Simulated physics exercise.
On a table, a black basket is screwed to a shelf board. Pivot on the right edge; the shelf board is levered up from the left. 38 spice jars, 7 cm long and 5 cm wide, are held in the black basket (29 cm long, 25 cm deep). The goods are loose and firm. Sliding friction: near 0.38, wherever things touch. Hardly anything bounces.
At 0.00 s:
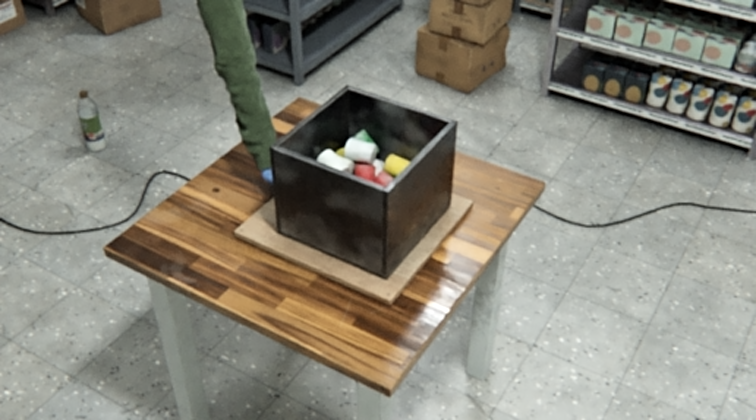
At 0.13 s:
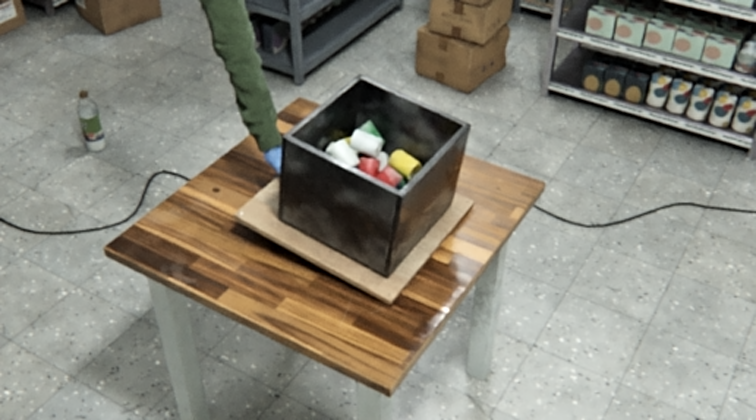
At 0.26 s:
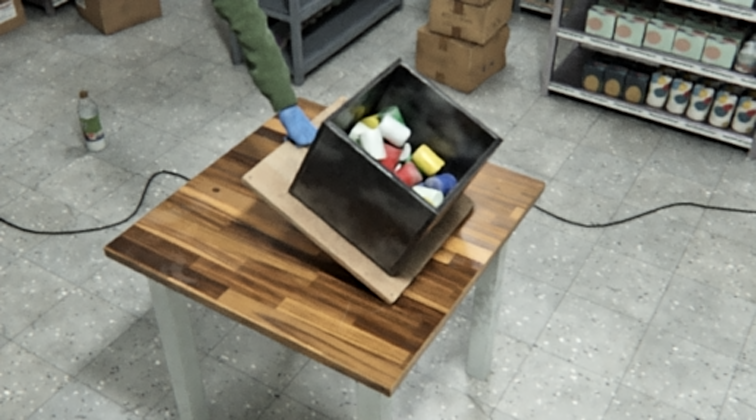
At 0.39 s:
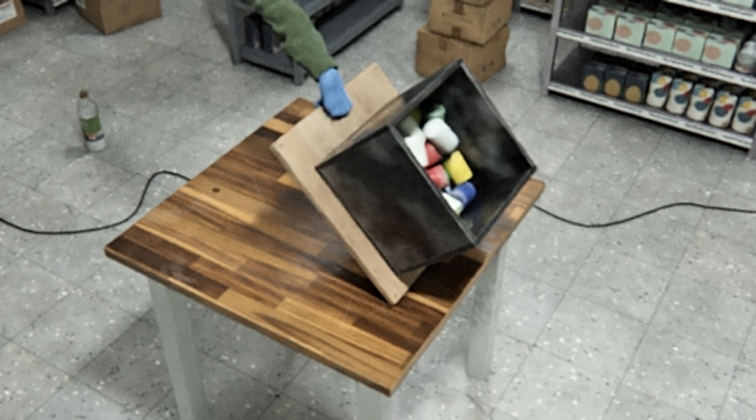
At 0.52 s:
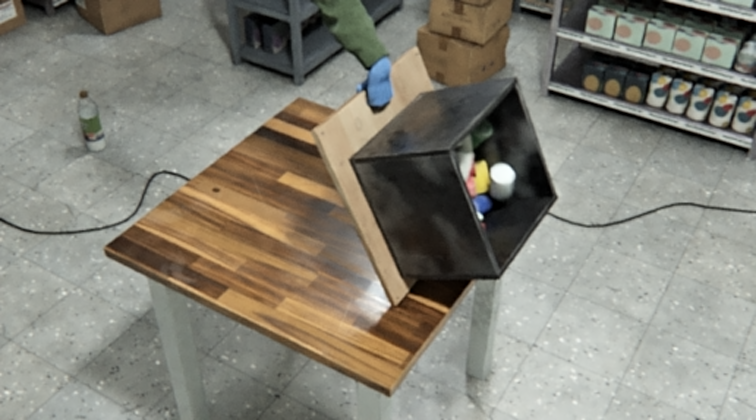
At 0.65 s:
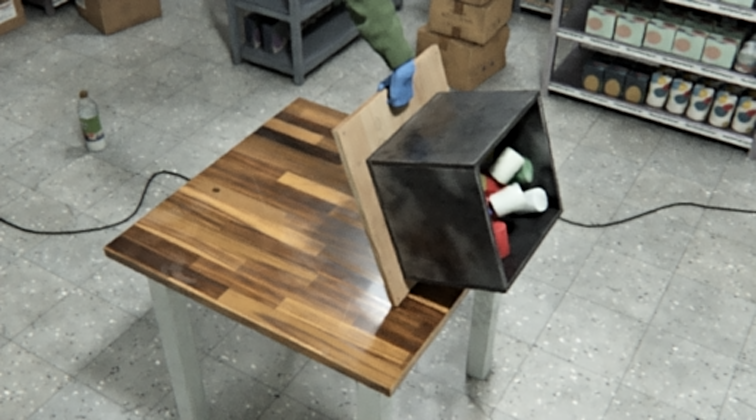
A gloved hand levers up a board's left side, tilting the attached black box of jars rightward.
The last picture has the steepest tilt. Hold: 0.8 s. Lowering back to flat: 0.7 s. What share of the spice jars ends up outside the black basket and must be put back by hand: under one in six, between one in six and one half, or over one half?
My money is on a spill below a sixth of the load.
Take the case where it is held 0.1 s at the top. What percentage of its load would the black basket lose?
The black basket would shed 10 percent of its load.
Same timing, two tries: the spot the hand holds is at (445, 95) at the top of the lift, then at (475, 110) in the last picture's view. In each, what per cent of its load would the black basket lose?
The black basket would lose 30 per cent in the first try and 70 per cent in the second.
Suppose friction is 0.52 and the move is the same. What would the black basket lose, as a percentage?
In that case the black basket sheds 10 per cent of its load.
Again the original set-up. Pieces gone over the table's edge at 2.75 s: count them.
Count: Roughly 3.
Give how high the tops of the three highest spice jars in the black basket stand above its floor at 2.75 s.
Height: About 15 cm.
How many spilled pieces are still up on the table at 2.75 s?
Near 0, by my count.
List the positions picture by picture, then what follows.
In the first frame (places track the rim corner closest to us here), black basket (384, 189); tipped 0°; all still inside.
In the second frame, black basket (399, 192); tipped 7°.
In the third frame, black basket (435, 209); tipped 25°.
In the fourth frame, black basket (474, 241); tipped 46°.
In the fifth frame, black basket (499, 273); tipped 64°.
In the sixth frame, black basket (506, 287); tipped 71°; all still inside.
After 0.99 s, tilt 71°; the black basket is down by 2 of 38.
After 1.41 s, tilt 71°; the black basket is down by 3 of 38.
After 2.00 s, tilt 8°; the black basket is down by 3 of 38.
Outcome (at 2.75 s), the black basket is down by 3 of 38. Asked share, 3 of 38, 8 per cent.
